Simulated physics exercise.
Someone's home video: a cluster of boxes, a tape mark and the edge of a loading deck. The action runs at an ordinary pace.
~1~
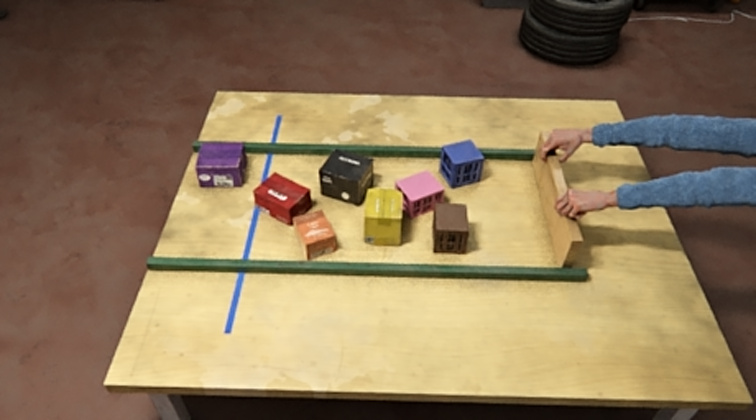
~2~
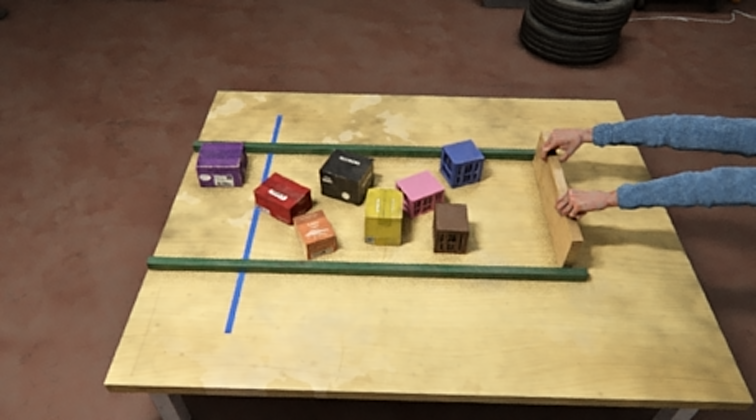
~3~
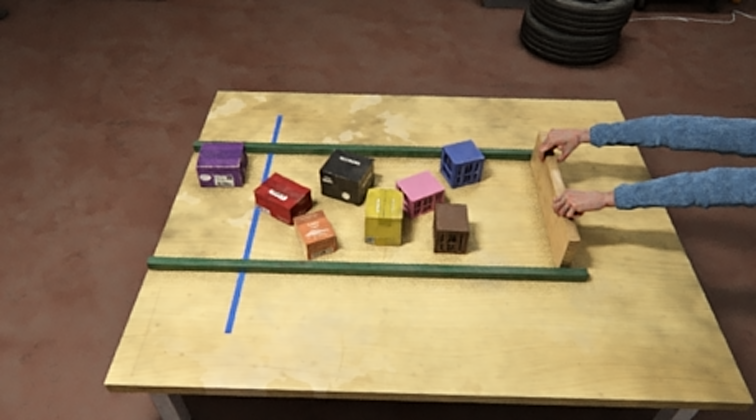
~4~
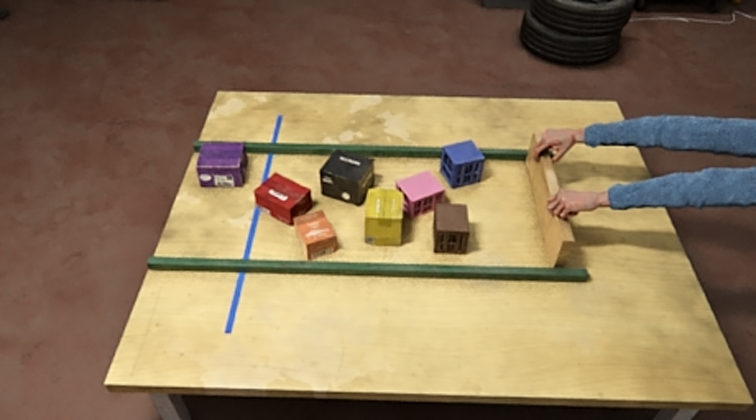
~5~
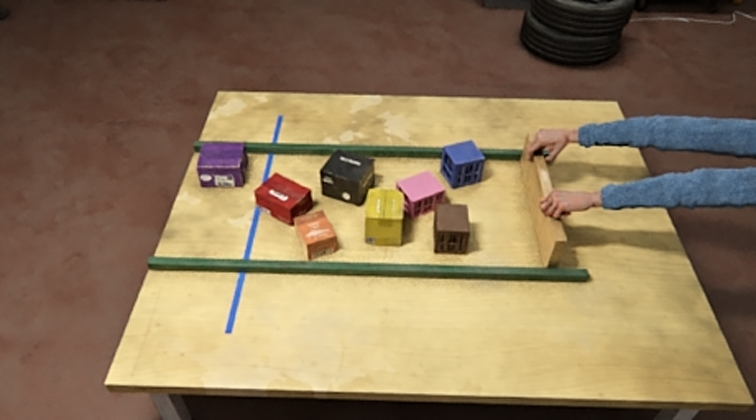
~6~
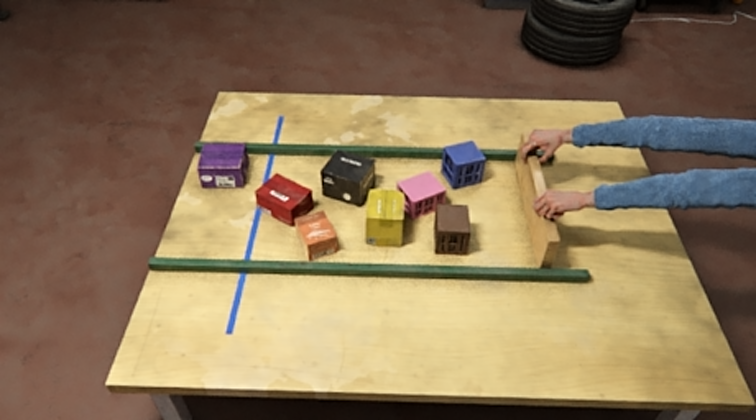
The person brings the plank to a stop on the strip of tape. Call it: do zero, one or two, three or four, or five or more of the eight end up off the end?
One or two end up off it.
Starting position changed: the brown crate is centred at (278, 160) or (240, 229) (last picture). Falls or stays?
Well, in that order, it winds up off it, then it hangs on.
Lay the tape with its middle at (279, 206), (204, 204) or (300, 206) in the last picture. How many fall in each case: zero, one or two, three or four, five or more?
In the order of the places given: No fall at all; 5 or more; zero.
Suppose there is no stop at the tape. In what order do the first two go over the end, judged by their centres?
Order: Purple parcel ahead of orange box.
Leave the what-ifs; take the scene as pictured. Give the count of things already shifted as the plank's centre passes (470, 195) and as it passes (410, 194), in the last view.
The count is 1 at the first point and 5 at the second.
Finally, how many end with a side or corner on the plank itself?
In contact: 3.
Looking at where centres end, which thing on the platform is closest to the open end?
Foremost: The orange box.
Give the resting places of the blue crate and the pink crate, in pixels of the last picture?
(252, 156) and (243, 184), roughly.
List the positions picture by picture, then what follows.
Purple parcel (222, 165); red parcel (283, 199); orange box (315, 235); plank (555, 197); tape (258, 205), in the first frame.
Red parcel (283, 199); blue crate (461, 164), in the second frame.
Orange box (315, 235); brown crate (450, 229), in the third frame.
Purple parcel (223, 165); pink crate (420, 194), in the fourth frame.
Red parcel (284, 199); yellow parcel (384, 217), in the fifth frame.
Purple parcel (224, 165); red parcel (285, 200); orange box (316, 235); plank (535, 197); tape (260, 205), in the sixth frame.
Early on, none off yet; purple parcel at rest near (224, 165); red parcel at rest near (285, 200); orange box at rest near (316, 235).
A while later, none off yet; purple parcel at rest near (224, 165); red parcel at rest near (285, 200); orange box travelled about its own width near (289, 235).
Further along, none off yet; purple parcel travelled a little near (213, 163); red parcel travelled about its own width near (227, 196); orange box travelled well along near (215, 236).
Finally, the number that fall off is one or two; lost, purple parcel.
